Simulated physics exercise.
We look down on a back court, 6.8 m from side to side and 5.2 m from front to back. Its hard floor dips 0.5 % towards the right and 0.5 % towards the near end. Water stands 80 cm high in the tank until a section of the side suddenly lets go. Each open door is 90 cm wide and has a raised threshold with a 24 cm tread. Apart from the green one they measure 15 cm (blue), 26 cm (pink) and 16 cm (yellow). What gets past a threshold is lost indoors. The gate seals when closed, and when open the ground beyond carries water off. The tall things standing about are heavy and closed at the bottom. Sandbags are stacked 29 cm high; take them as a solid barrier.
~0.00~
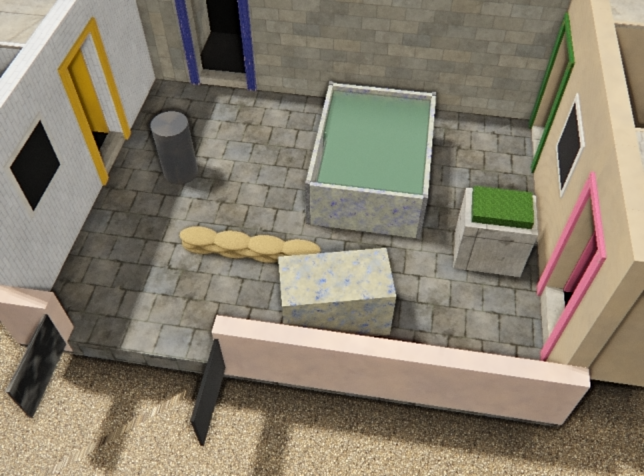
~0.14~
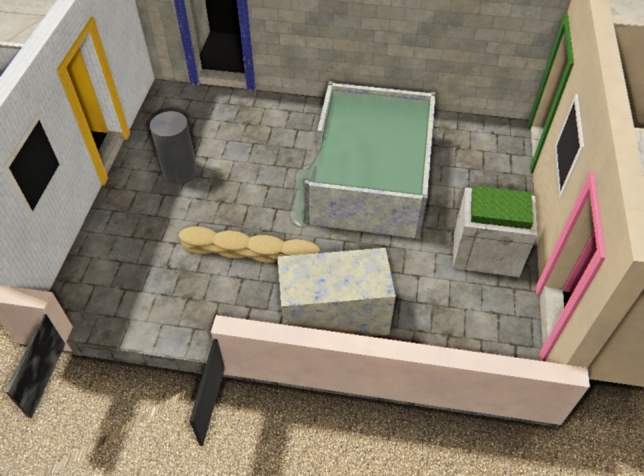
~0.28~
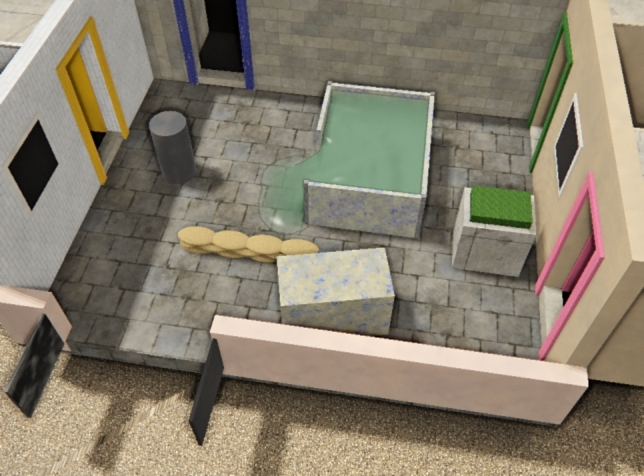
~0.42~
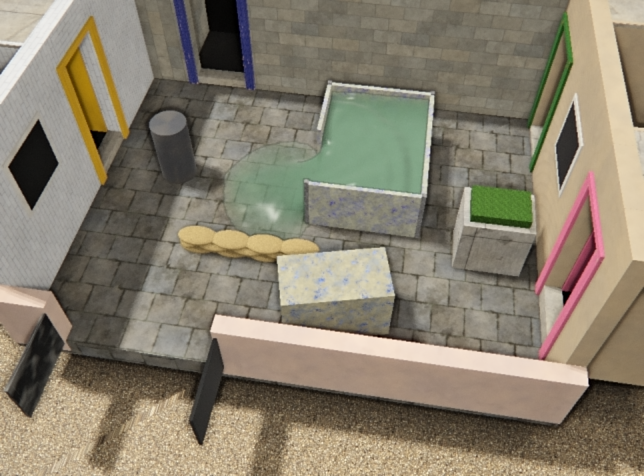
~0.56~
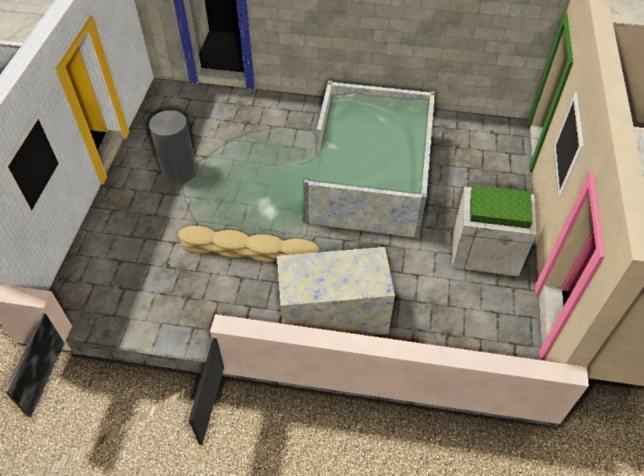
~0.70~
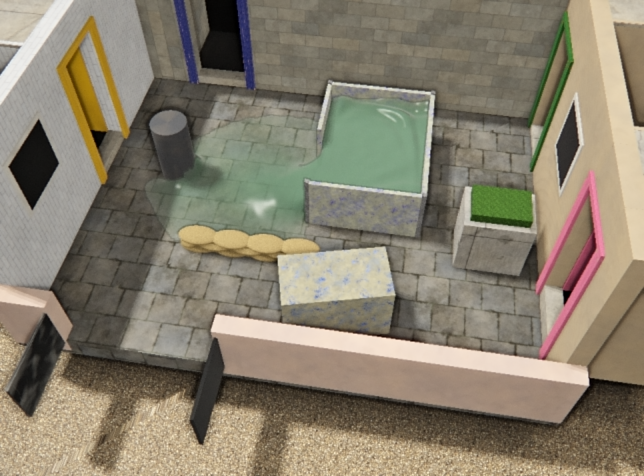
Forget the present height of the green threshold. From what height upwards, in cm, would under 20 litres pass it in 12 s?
About 11 cm.
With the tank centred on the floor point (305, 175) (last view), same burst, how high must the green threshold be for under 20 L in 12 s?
About 10.0 cm.
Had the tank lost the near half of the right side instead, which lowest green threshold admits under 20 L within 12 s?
Some 23 cm.
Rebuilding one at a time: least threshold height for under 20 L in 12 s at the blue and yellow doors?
Roughly 20 cm at blue and 13.5 cm at yellow.
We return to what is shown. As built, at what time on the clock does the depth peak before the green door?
Near 7.5 s.
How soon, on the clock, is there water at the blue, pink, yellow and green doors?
Blue 1.3 s, pink 7.0 s, yellow 1.3 s, green 5.0 s.
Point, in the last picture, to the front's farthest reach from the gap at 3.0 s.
At about (36, 319).
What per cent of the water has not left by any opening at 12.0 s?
About 70 per cent.
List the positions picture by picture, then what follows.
Still water, 80 cm deep, in the tank at (374, 140); the green door at (549, 101) is dry, in the first picture.
The front is at (299, 180), 0.3 m from the gap at (316, 184); 0.3 m2 of floor is wet, 80 cm left at the back, in the second picture.
The gap is at (315, 185), the front 0.8 m out at (267, 185); the back of the tank holds 80 cm, in the third picture.
The gap is at (315, 186), the front 1.4 m out at (228, 185); the back of the tank holds 76 cm, in the fourth picture.
Water pours out at (315, 185) and has run 2.1 m, to (187, 183); about 6 cm deep outside, 68 cm at the back, in the fifth picture.
The front is at (150, 189), 2.6 m from the gap at (316, 185); 5.4 m2 of floor is wet, 69 cm left at the back; the green door at (548, 100), 3.8 m from the gap, is still 3.5 m from the nearest water, in the sixth picture.
After 1.4 s water covers 30 % of the floor, deepest (45 cm) near (86, 218); it has not reached the green door.
After 3.0 s water covers 45 % of the floor, deepest (34 cm) near (41, 308); it has not reached the green door.
After 12.0 s water covers 95 % of the floor, deepest (11 cm) near (365, 368); 7 cm at the green door, 50 litres in over its 8 cm threshold.
At the green door as built, the water arrived by 5.1 s and peaked near 13 cm at 7.6 s.
Run again over the same 12 s with other heights there, 32 litres in over 9.5 cm, 8 litres over 13 cm. The limit of 20 litres is kept from about 11 cm up.
